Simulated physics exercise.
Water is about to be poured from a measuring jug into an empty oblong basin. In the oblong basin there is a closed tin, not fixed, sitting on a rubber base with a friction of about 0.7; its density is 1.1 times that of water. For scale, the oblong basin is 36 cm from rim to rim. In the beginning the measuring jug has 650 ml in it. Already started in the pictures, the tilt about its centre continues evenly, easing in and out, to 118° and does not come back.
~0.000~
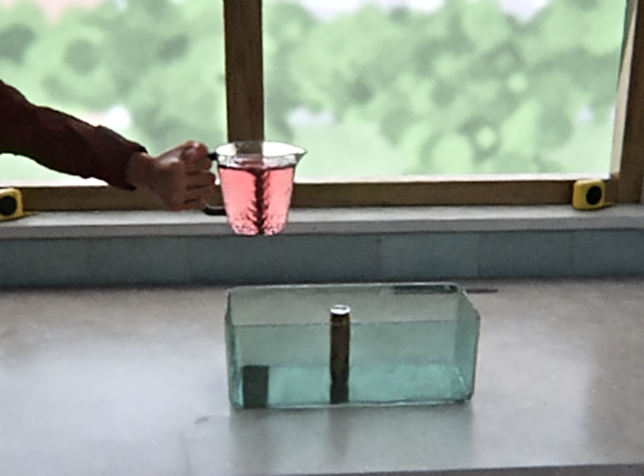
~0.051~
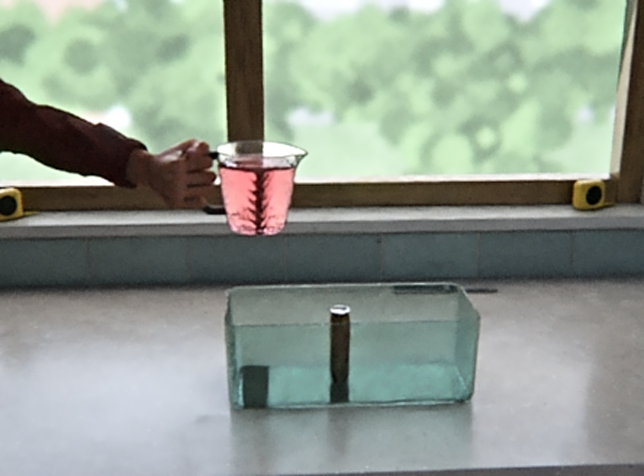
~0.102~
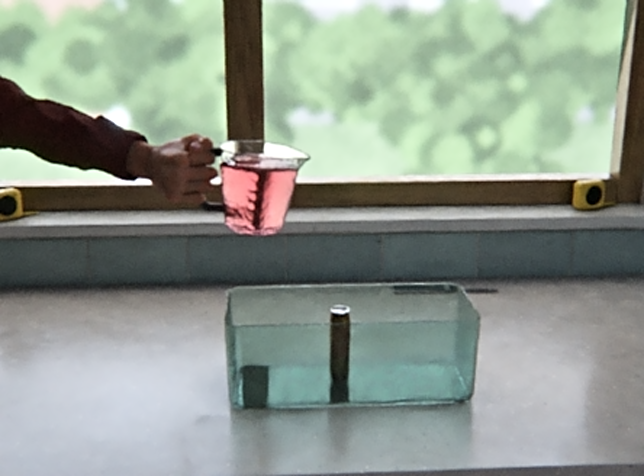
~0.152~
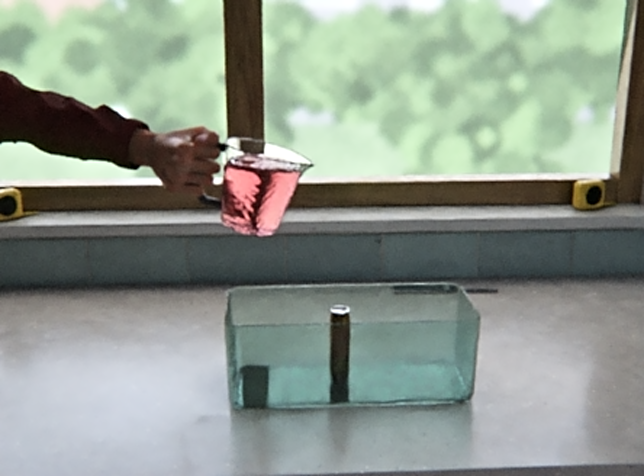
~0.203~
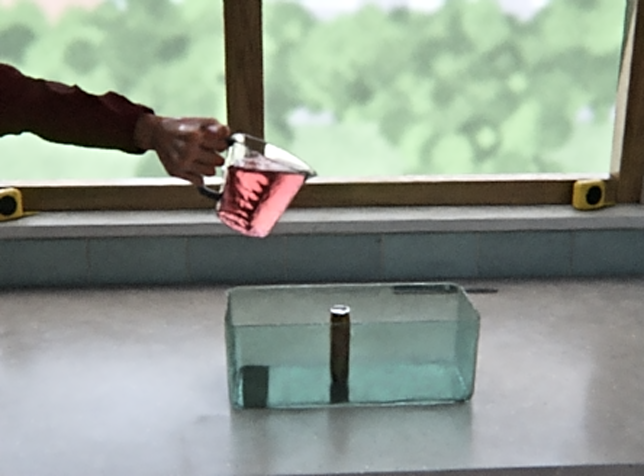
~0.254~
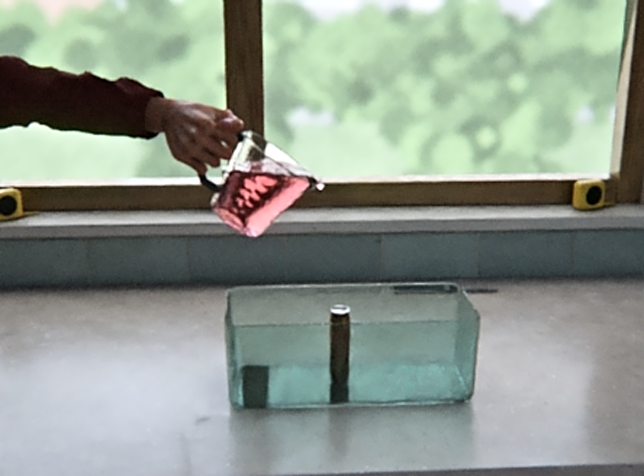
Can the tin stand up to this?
I'd say it will come down.
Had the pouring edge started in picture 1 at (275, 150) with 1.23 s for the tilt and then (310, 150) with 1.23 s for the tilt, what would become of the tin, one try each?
Trial 1 - tin tips; trial 2 - tin stays standing.
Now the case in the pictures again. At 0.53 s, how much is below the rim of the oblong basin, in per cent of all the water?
Some 28 per cent.
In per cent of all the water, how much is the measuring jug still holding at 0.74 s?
Some 2 per cent.
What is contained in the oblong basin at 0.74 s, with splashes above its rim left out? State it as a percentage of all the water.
Some 90 percent.
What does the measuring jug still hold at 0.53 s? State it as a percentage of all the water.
Close to 36 percent of the liquid remains at that time.
After 0.53 s the tilt is 105° and 36 per cent is still to pour; the tin stands where it began.
After 0.74 s the tilt is 118° and 2 per cent is still to pour; the tin stands 1 cm from where it began.
After 0.95 s the tilt is 118° and 0 per cent is still to pour; the tin leans 32°.
After 1.18 s the tilt is 118° and 0 per cent is still to pour; the tin lies on its side.
In the end the tin lies on its side.
